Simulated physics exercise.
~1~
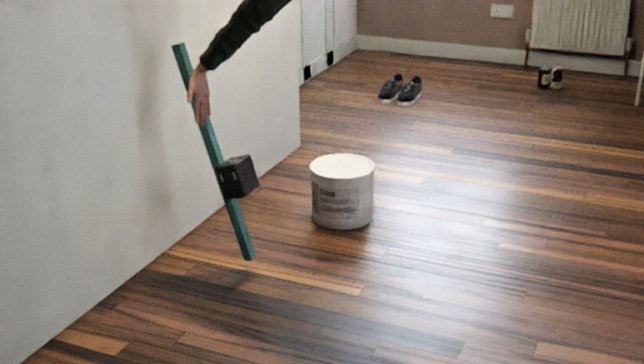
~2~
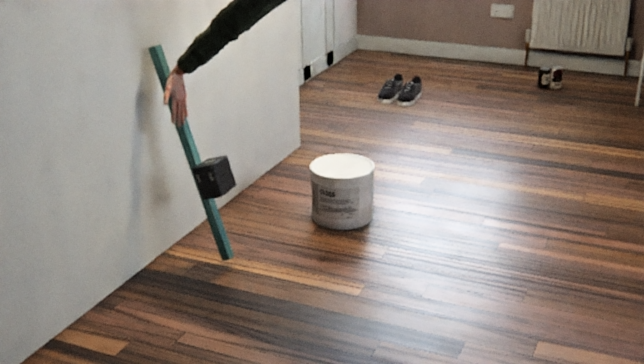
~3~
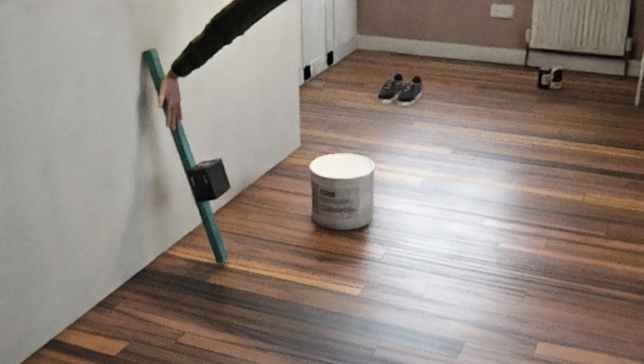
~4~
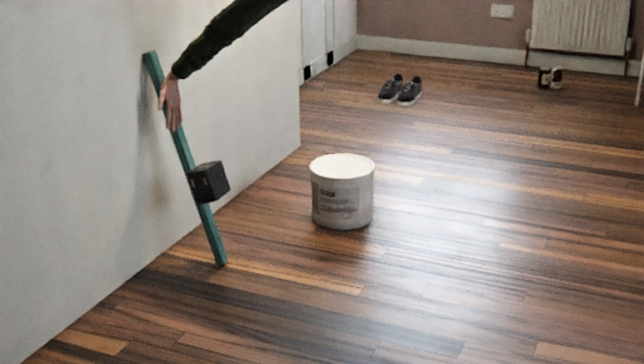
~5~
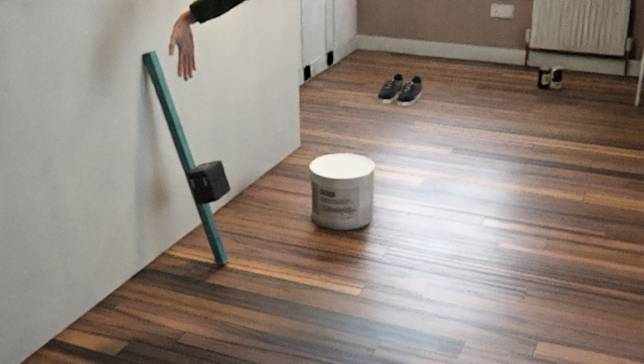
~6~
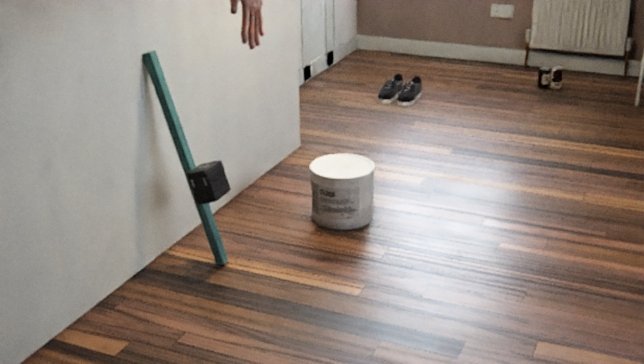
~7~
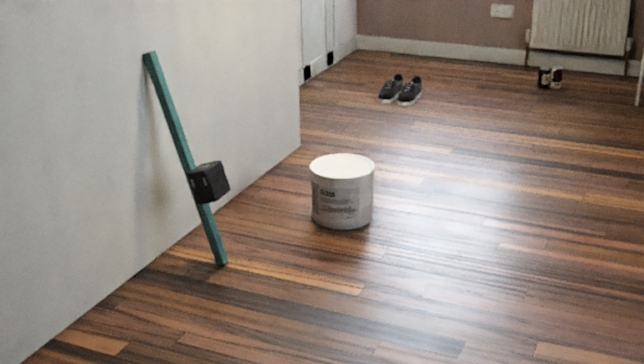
A hand leaning a turquoise pole with a dark block attached against a white wall, then letting go and withdrawing as it stays propped.
